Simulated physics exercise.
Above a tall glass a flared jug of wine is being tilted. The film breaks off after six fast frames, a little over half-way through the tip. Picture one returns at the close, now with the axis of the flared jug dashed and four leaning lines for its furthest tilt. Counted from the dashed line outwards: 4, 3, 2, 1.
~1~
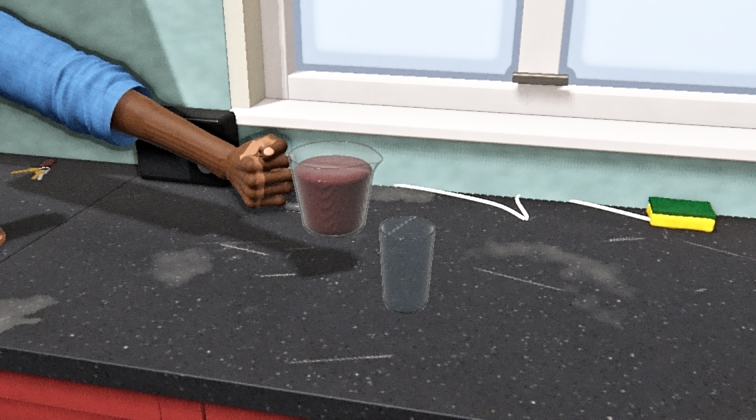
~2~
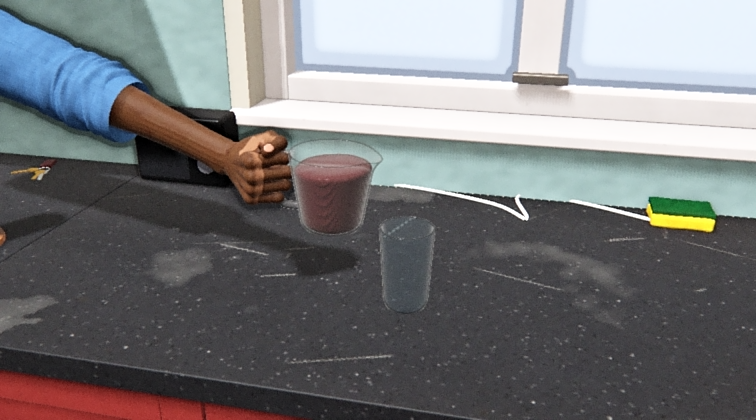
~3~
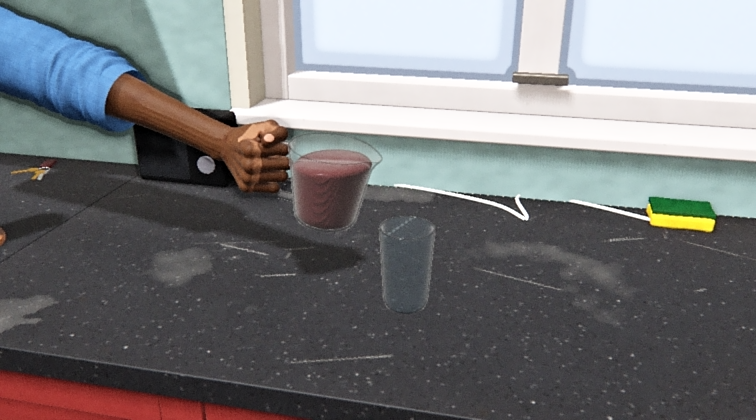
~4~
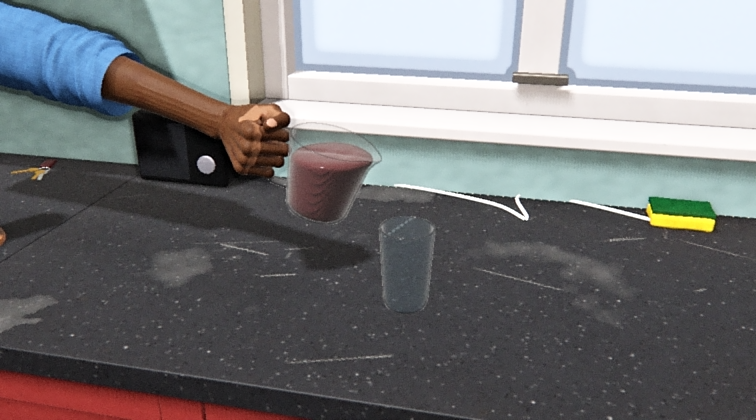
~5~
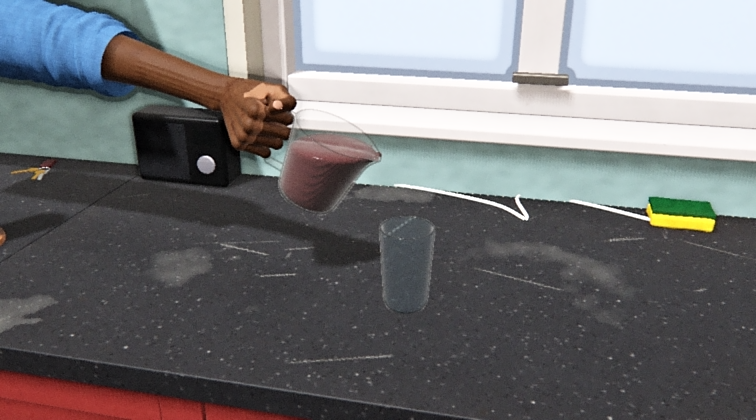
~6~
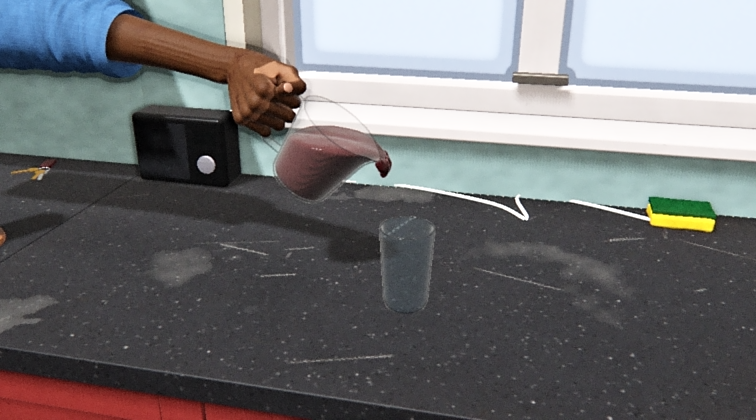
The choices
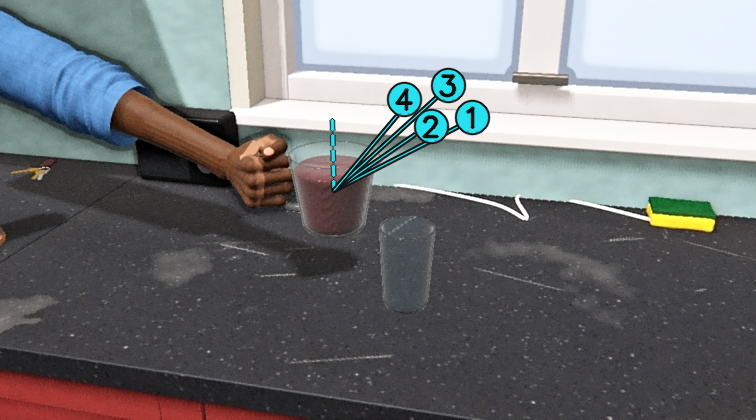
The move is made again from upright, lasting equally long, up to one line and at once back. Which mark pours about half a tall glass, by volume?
3 is best.
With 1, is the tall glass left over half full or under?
Over half.
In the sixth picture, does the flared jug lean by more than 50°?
No, it does not.
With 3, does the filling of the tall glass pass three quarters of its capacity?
No.
On the marked copy, 1 at (458, 126); 2 at (415, 134); 3 at (437, 97); 4 at (397, 115).
Choosing 1, the tall glass ends with about 78 % of what it can hold; 7 % of the wine is spilt.
Choosing 2, the tall glass ends with about 66 % of what it can hold.
Choosing 3, the tall glass ends with about 49 % of what it can hold.
Choosing 4, the tall glass ends with about 34 % of what it can hold.
